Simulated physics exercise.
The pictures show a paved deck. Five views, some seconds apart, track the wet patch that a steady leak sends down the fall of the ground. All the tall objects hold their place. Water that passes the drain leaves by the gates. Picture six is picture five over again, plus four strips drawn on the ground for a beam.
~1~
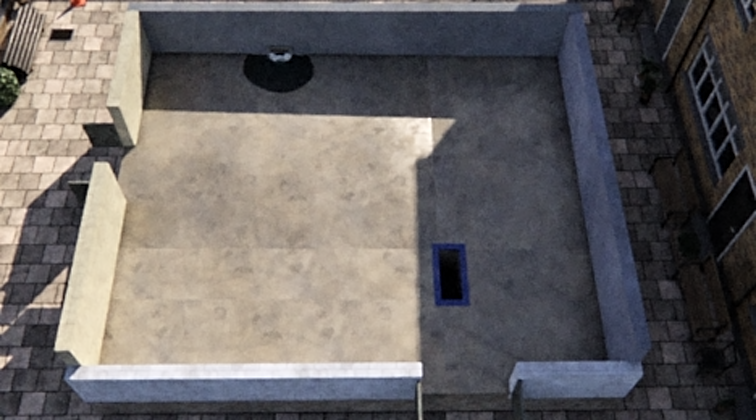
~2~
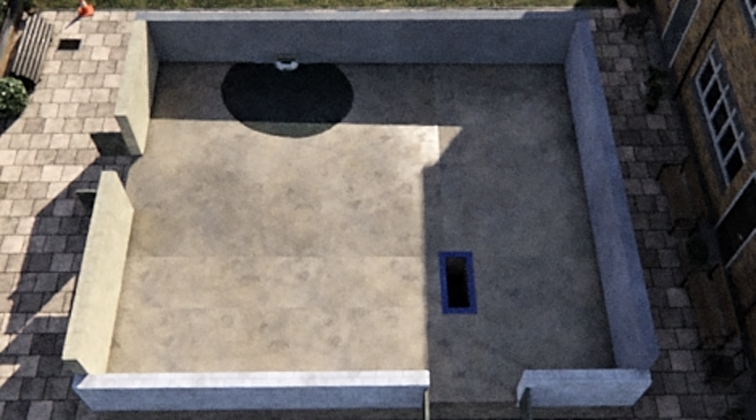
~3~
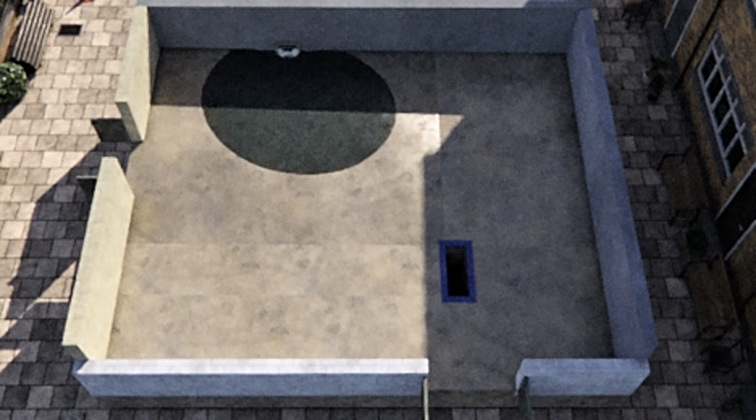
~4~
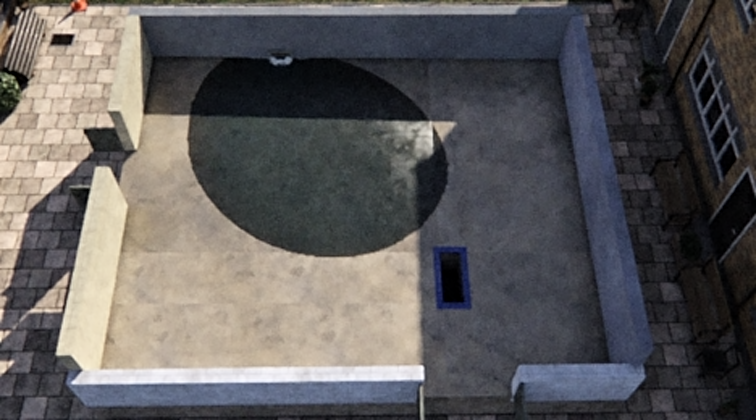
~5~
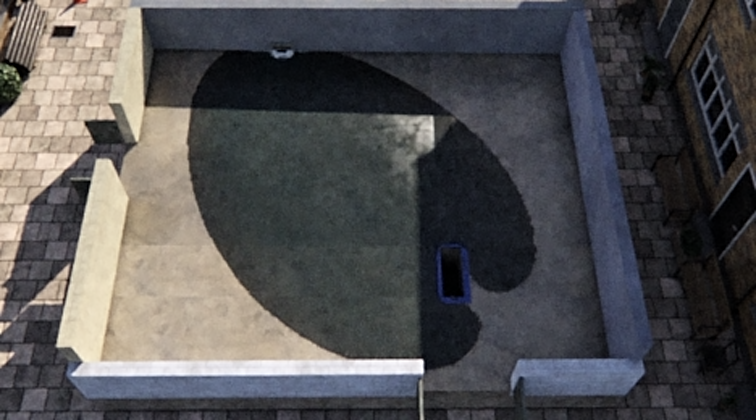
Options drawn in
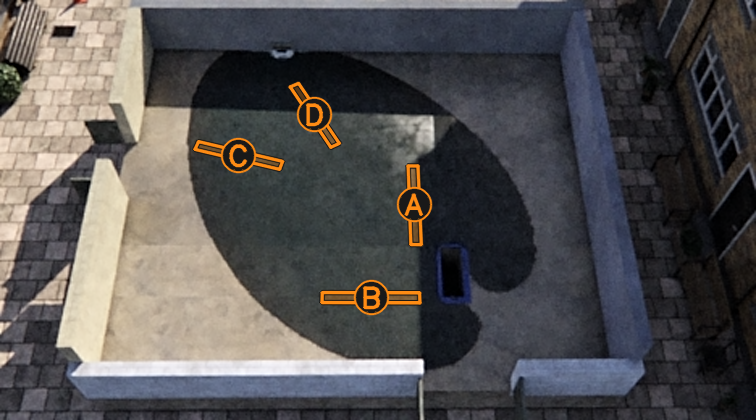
A dark wet patch spreads across a pale paved yard enclosed by low grey walls, seen from high above, with brick buildings along the right. A small pale outlet sits at the top wall, a blue-rimmed rectangular drain lies lower right, and gaps open in the left and bottom walls. The patch grows from the outlet down and rightward, reaching and wrapping around the drain, while the view shifts slightly.
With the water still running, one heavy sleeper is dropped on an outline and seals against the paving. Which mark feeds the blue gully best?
Choose B.
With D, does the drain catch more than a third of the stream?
No.
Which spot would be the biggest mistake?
Spot A.
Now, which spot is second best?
It is C.
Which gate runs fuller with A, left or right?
More leaves on the right.
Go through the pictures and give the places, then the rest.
The first frame shows outfall at (280, 50); blue gully at (450, 274); open gate at (464, 380); open gate at (131, 173); front seen at (268, 87), 2 % of the ground wet; blue gully still dry.
The second frame shows front seen at (335, 123), 7 % of the ground wet; blue gully still dry.
The third frame shows front seen at (314, 173), 15 % of the ground wet; blue gully still dry.
The fourth frame shows front seen at (396, 238), 29 % of the ground wet; blue gully still dry.
The fifth frame shows front seen at (453, 341), 49 % of the ground wet; blue gully taking water.
On the marked copy, A from (416, 244) to (413, 165); B from (322, 297) to (419, 297); C from (196, 145) to (281, 165); D from (294, 85) to (335, 145).
For spot A, about 9 % of the stream goes into the blue gully, about 85 % out by the gates.
For spot B, about 54 % of the stream goes into the blue gully, about 42 % out by the gates.
For spot C, about 33 % of the stream goes into the blue gully, about 63 % out by the gates.
For spot D, about 21 % of the stream goes into the blue gully, about 74 % out by the gates.
